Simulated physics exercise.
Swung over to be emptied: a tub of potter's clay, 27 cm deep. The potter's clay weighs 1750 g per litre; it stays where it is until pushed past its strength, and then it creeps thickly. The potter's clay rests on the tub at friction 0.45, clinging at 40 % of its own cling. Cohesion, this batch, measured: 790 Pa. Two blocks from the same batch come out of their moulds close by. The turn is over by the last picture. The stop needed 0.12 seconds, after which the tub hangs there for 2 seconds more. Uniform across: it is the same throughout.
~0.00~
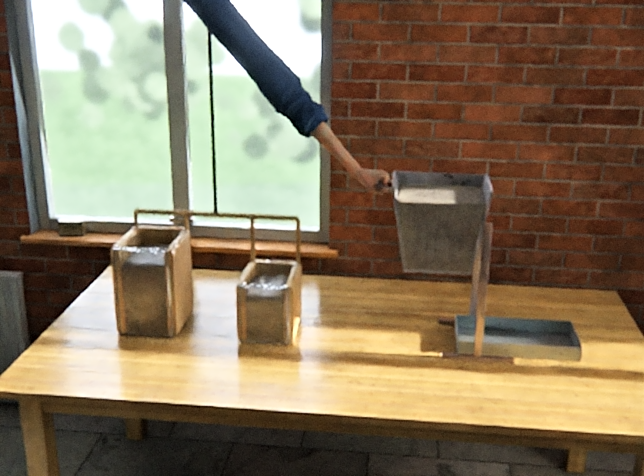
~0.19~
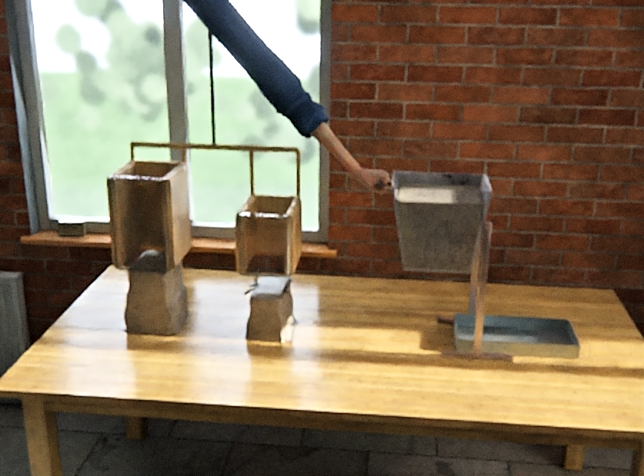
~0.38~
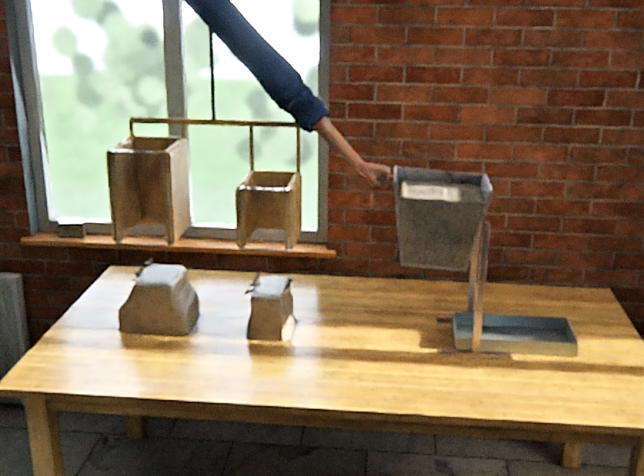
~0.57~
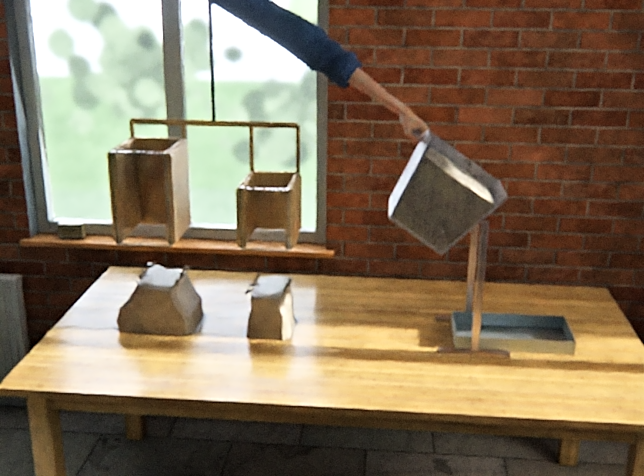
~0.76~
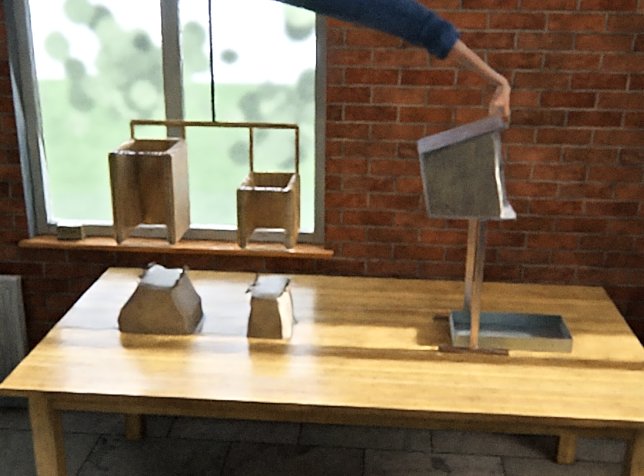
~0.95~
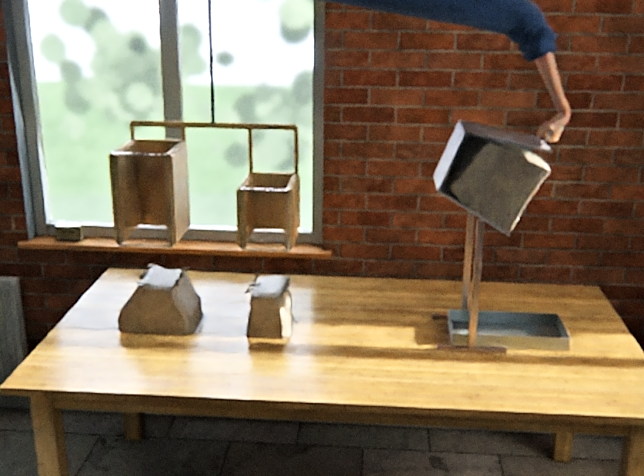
The video shows two wooden moulds lifting off grey blocks on a table, the taller left block slumping and spreading more than the right, while an arm in a blue sleeve swings a grey tub over above a shallow tray.
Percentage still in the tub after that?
Some 0 %.
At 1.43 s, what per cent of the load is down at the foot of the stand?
100 per cent.
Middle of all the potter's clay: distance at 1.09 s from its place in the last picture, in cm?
Around 15 cm.
By 1.09 s, the tub is at 111 degrees and holds 40 %.
By 1.26 s, the tub is at 111 degrees and holds 0 %.
By 1.43 s, the tub is at 111 degrees and holds 0 %.
By 1.60 s, the tub is at 111 degrees and holds 0 %.
By 2.95 s, at the end, the tub is at 111 degrees and holds 0 %.
